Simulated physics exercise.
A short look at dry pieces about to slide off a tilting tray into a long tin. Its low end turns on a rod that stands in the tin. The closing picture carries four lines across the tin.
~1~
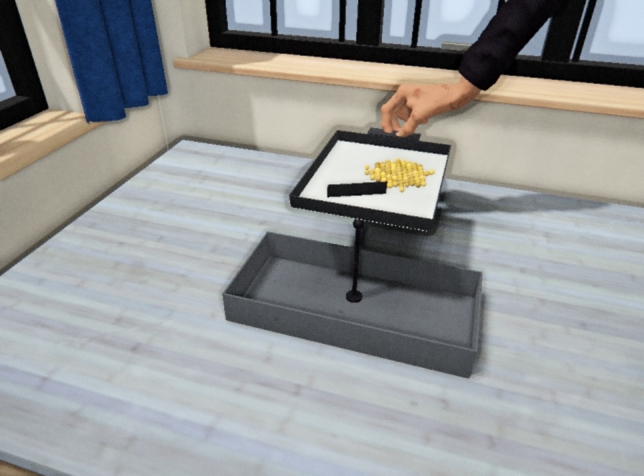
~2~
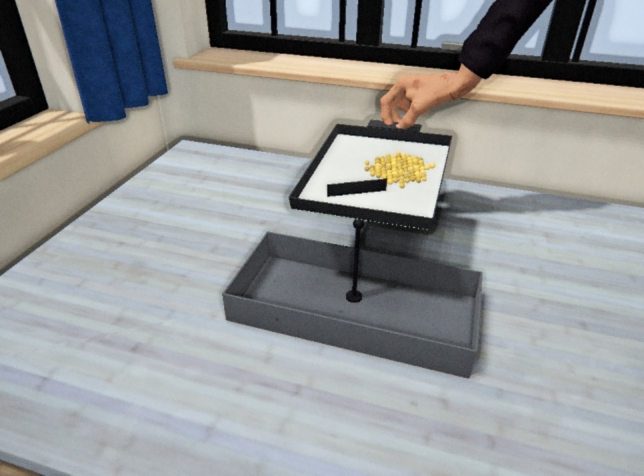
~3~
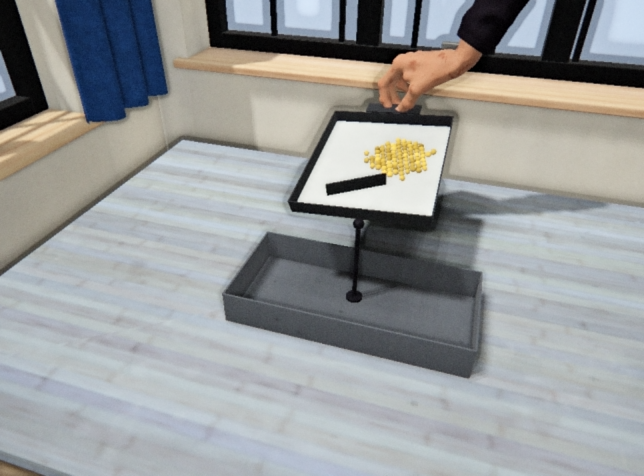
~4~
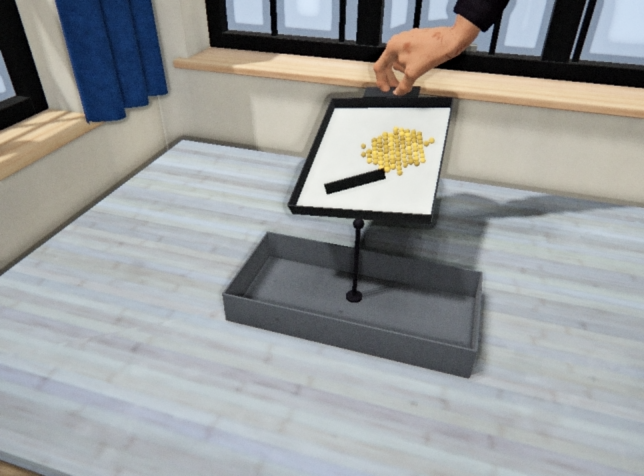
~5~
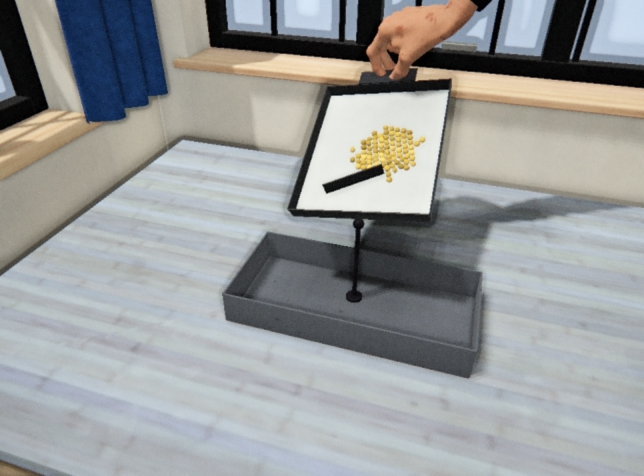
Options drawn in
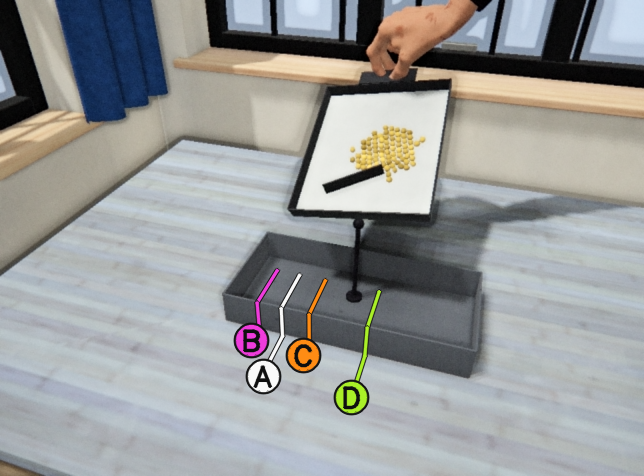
In a bright room with dark-framed windows and a blue curtain at the left, a fixed camera looks down on a pale plank tabletop. A black-rimmed white tray holding yellow puffed corn balls and a black fin sits on a dark rod in a long grey tin. A hand at the far edge steadily raises it, tilting the tray toward the viewer, while the near left corner dips and the balls shift slightly leftward.
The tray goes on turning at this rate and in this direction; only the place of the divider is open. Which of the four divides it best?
Go for A.
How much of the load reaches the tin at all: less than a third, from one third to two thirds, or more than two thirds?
It is more than two thirds.
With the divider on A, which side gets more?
Left.
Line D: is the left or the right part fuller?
More lands on the left.
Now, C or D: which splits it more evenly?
The answer is C.
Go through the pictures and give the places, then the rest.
In the first frame, corners of the pouring end (291, 195) and (432, 218), level; middle of the load (400, 174), puffed corn balls.
In the second frame, corners of the pouring end (291, 197) and (432, 217), barely tipped; fin from (327, 185) to (387, 178).
In the third frame, corners of the pouring end (290, 201) and (431, 215), a little tipped; front corners of the tin (223, 294) and (476, 351).
In the fourth frame, corners of the pouring end (289, 204) and (430, 214), clearly tipped; far corners (333, 99) and (452, 98).
In the fifth frame, corners of the pouring end (289, 208) and (428, 213), clearly tipped; the left corner sinks clearly lower.
On the marked copy, line A crosses the front rim at (281, 307); line B crosses the front rim at (257, 301); line C crosses the front rim at (309, 313); line D crosses the front rim at (367, 326).
For line A, of what is caught, roughly two thirds on the left of the divider, roughly a third on the right.
For line B, of what is caught, about a tenth on the left of the divider, almost all on the right.
For line C, of what is caught, the larger part on the left of the divider, about a tenth on the right.
For line D, of what is caught, every piece on the left of the divider, not one piece on the right.
